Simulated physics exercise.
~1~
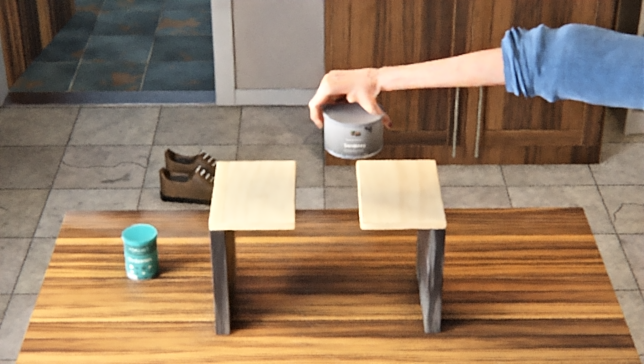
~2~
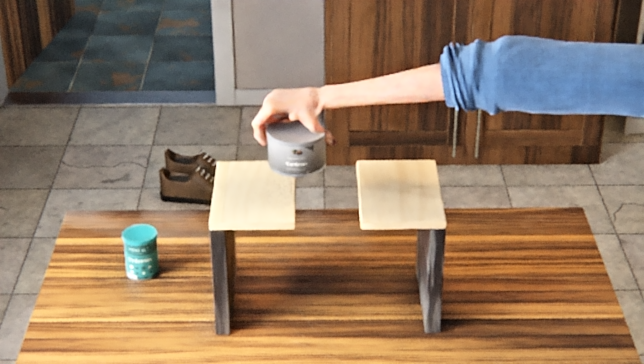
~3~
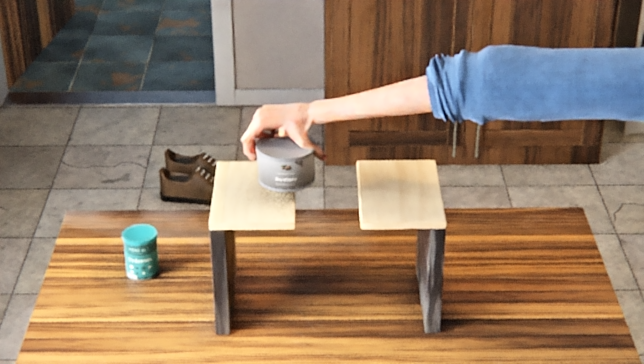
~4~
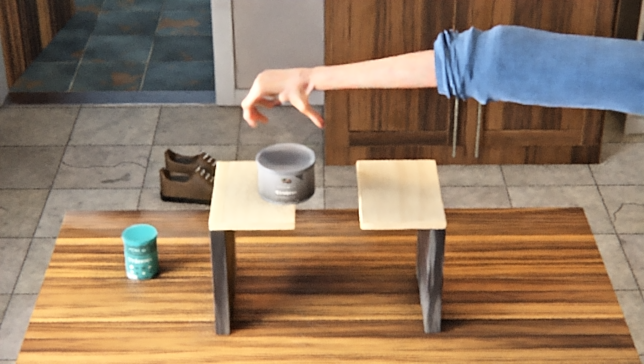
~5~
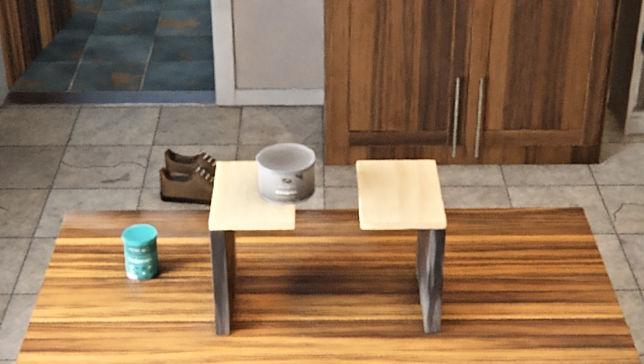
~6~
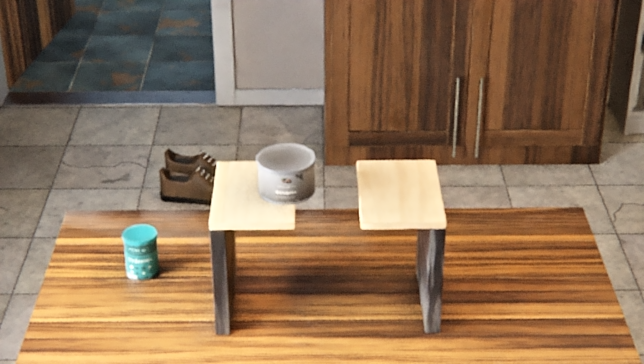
At first, a hand reaching in from the right holds a grey tub above two pale ledges with a gap between them, on a striped wooden table where a turquoise tin stands to the left. The arm carries the tub left, toward the inner edge of the left ledge. It then lowers the tub a little, and the fingers open and lift away, leaving it partly over the gap. The arm withdraws from view. The tub stays upright at the edge of the left ledge without falling through, and the turquoise tin has not moved.
